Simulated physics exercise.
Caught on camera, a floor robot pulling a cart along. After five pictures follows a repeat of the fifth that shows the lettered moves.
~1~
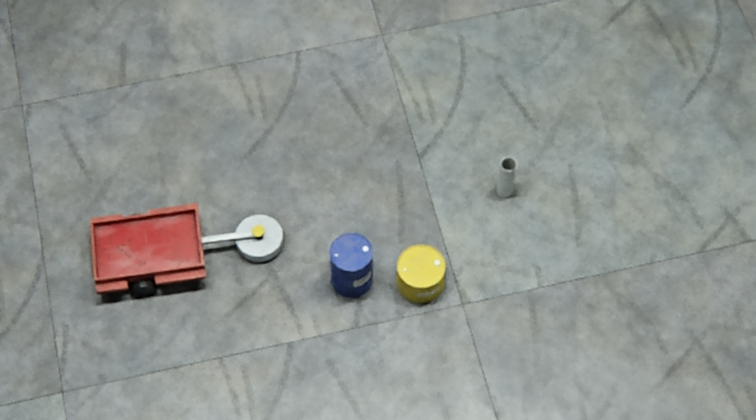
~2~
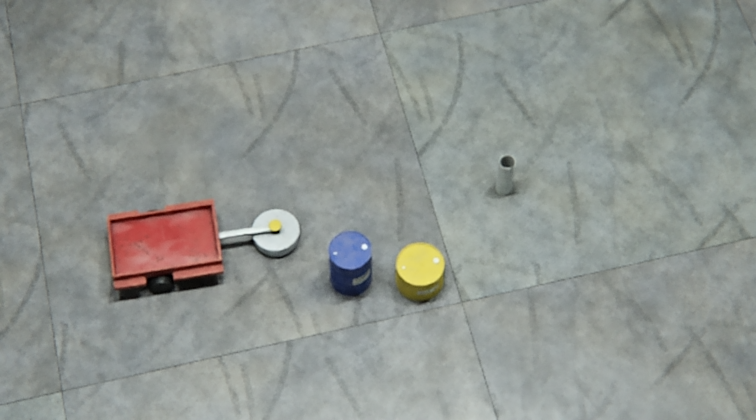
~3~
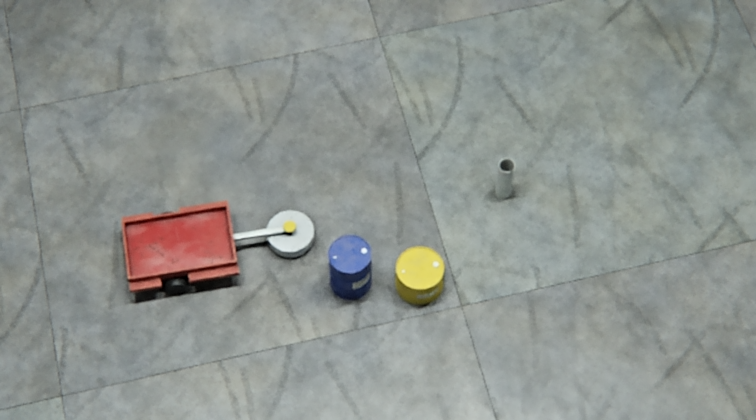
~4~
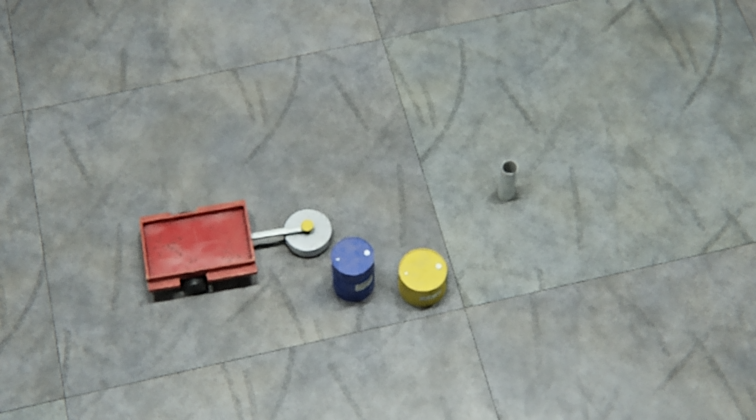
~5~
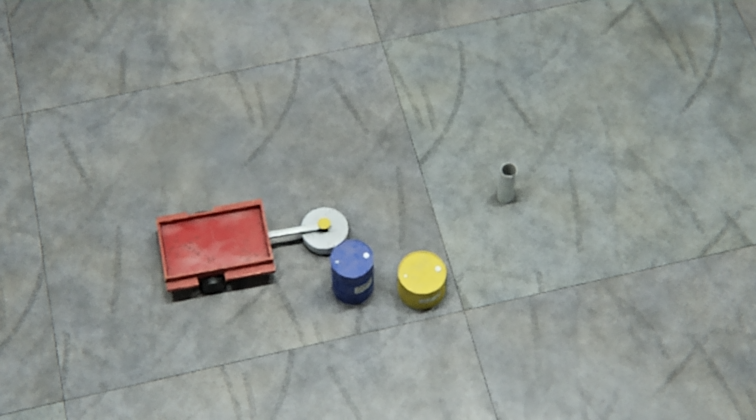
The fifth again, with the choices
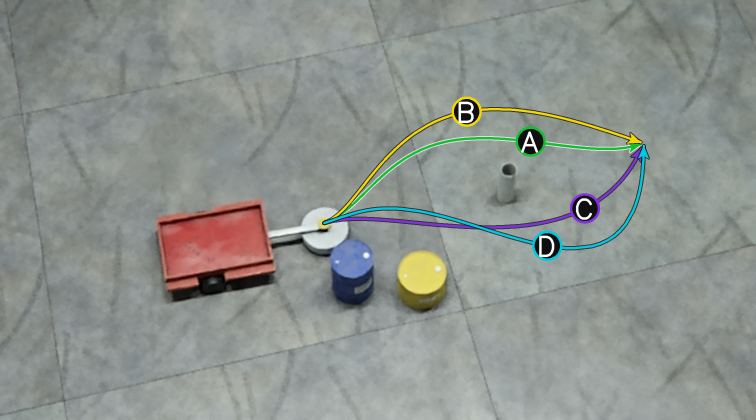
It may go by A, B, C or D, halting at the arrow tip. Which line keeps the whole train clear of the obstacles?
Route B touches nothing.
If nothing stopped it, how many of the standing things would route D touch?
In all, two.
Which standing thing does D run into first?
The blue drum.
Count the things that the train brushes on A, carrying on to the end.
It touches one.
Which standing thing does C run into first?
The blue drum.
On the copy, A from (324, 223) via (462, 139) to (641, 144); B from (324, 223) via (459, 113) to (641, 142); C from (324, 223) via (501, 227) to (642, 148); D from (324, 223) via (530, 242) to (644, 146).
On B. First, robot (412, 142), cart (326, 191).
Then, robot (533, 119), cart (434, 140).
Finally, robot (642, 150), cart (537, 135); nothing has been touched.
By contrast, A meets the white post; C meets the blue drum, yellow tub and white post; D meets the blue drum and yellow tub.
